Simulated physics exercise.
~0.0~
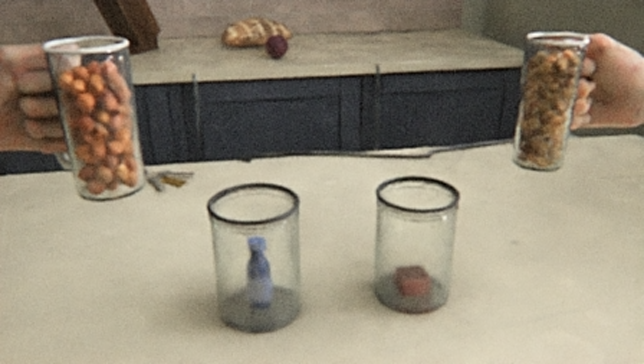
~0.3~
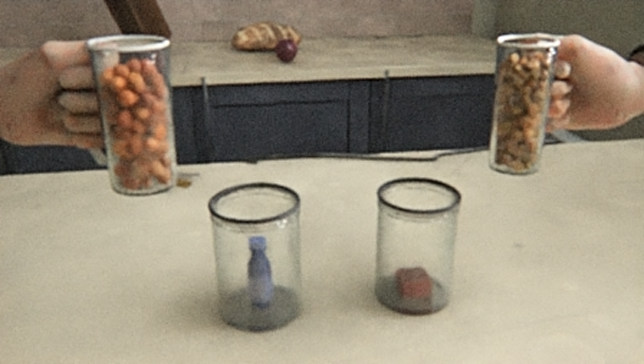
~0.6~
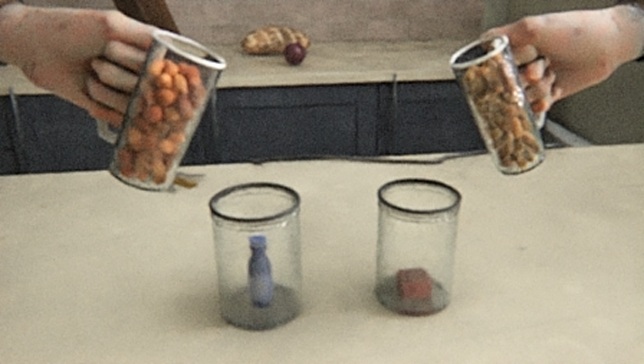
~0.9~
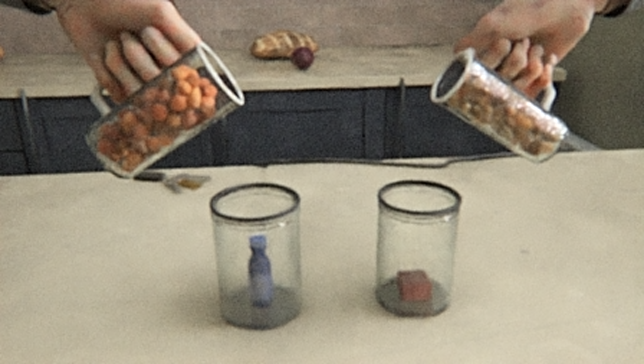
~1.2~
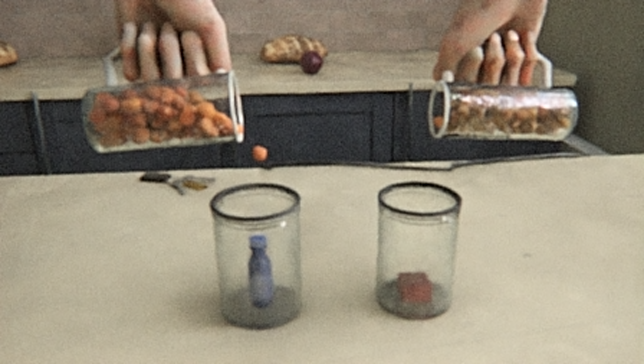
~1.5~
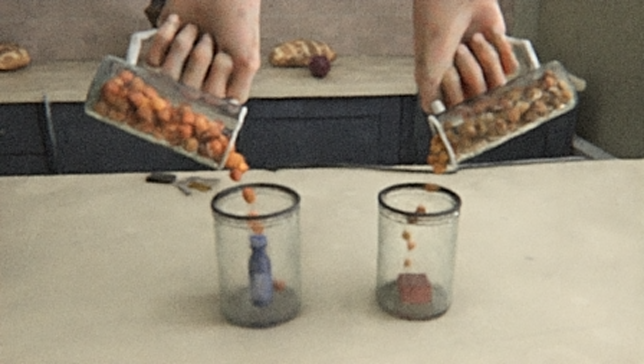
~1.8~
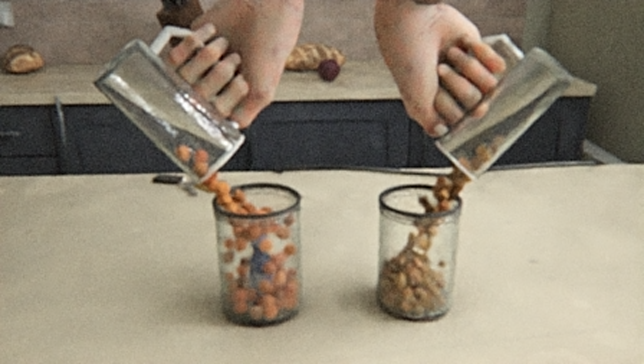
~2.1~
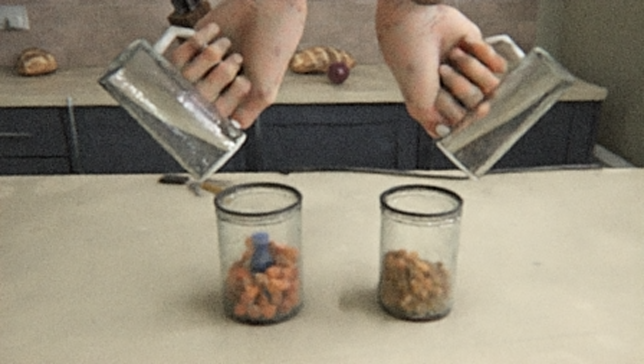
Two hands pour nuts into glasses, burying the red block but not the blue bottle.
